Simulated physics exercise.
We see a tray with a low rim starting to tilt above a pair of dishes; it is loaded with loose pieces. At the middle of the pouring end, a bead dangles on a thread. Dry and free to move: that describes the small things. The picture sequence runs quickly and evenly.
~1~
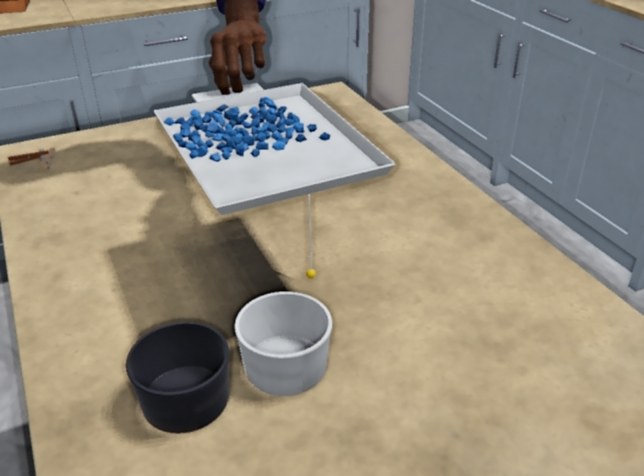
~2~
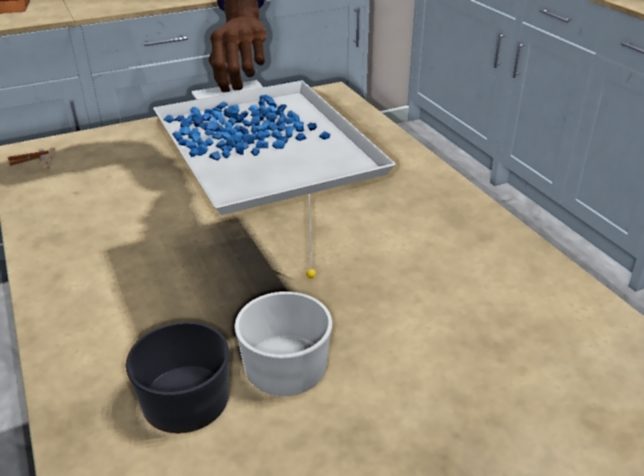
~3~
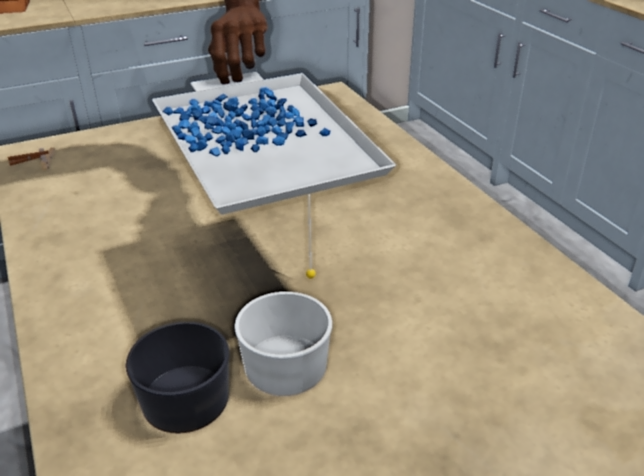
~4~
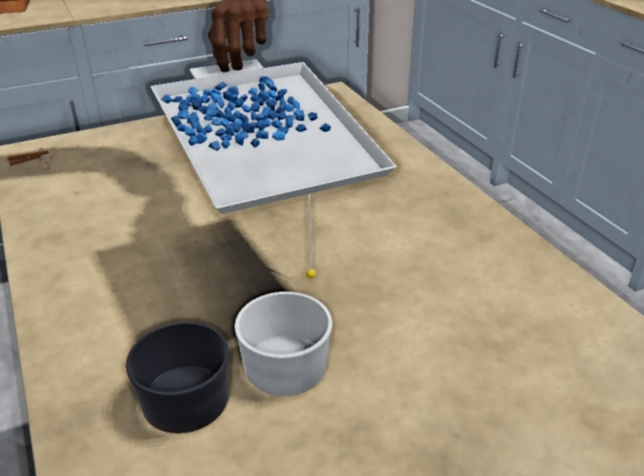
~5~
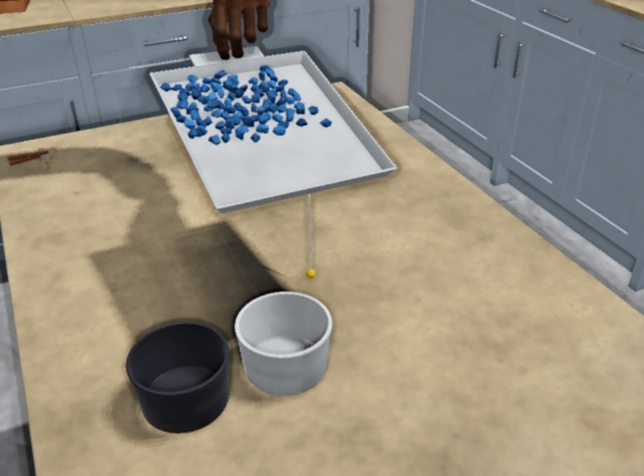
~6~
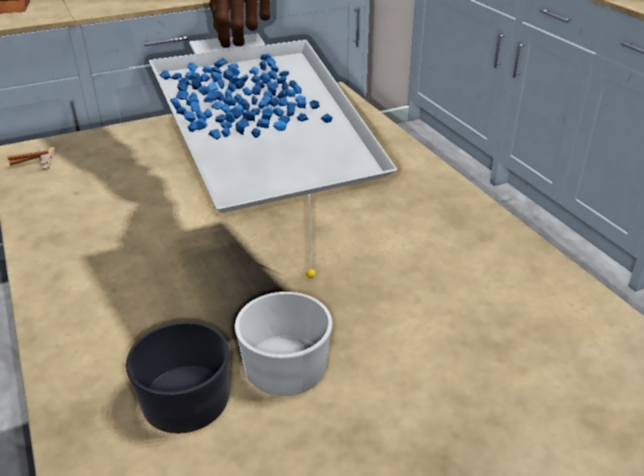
The clip opens on a white tray of loose blue stones held by a hand above a countertop, with a black dish and a white dish below and a yellow bead hanging from the near edge. The hand gradually raises the far end, steepening the tray's tilt, while the bead and dishes stay still.
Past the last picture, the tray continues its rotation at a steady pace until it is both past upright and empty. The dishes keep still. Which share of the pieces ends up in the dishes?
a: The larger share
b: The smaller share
b, the smaller share.
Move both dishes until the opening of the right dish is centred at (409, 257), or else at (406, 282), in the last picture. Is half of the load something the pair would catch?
For the two tries in order: Not as much as half, exceeding half.
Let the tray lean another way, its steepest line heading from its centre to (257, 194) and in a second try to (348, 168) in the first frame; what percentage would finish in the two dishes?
The first try gives close to 60 per cent, the second close to 0 per cent.
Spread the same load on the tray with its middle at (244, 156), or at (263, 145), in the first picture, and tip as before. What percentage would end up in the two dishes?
Near 40 per cent and near 30 per cent.
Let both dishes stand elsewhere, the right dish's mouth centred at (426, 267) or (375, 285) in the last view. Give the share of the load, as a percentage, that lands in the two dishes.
I'd expect some 50 percent, and then some 60 percent.
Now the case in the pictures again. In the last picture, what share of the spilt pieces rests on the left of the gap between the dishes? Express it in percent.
0 %, near enough.
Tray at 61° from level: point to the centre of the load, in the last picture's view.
(332, 203).
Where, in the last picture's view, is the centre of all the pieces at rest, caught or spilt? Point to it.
Near pixel (362, 351).
Shortly afterwards, tray tipped steeply; near half on the tray; only a few in the right dish; only a few outside both; near half in the air.
Next, tray tipped past a quarter turn; a little on the tray; near a quarter in the right dish; near two thirds outside both; a little in the air.
Some moments later, tray tipped past a quarter turn; near a quarter in the right dish; the bulk outside both.
In the end, tray tipped past a quarter turn; none at all in the left dish; near a quarter in the right dish; the bulk outside both.
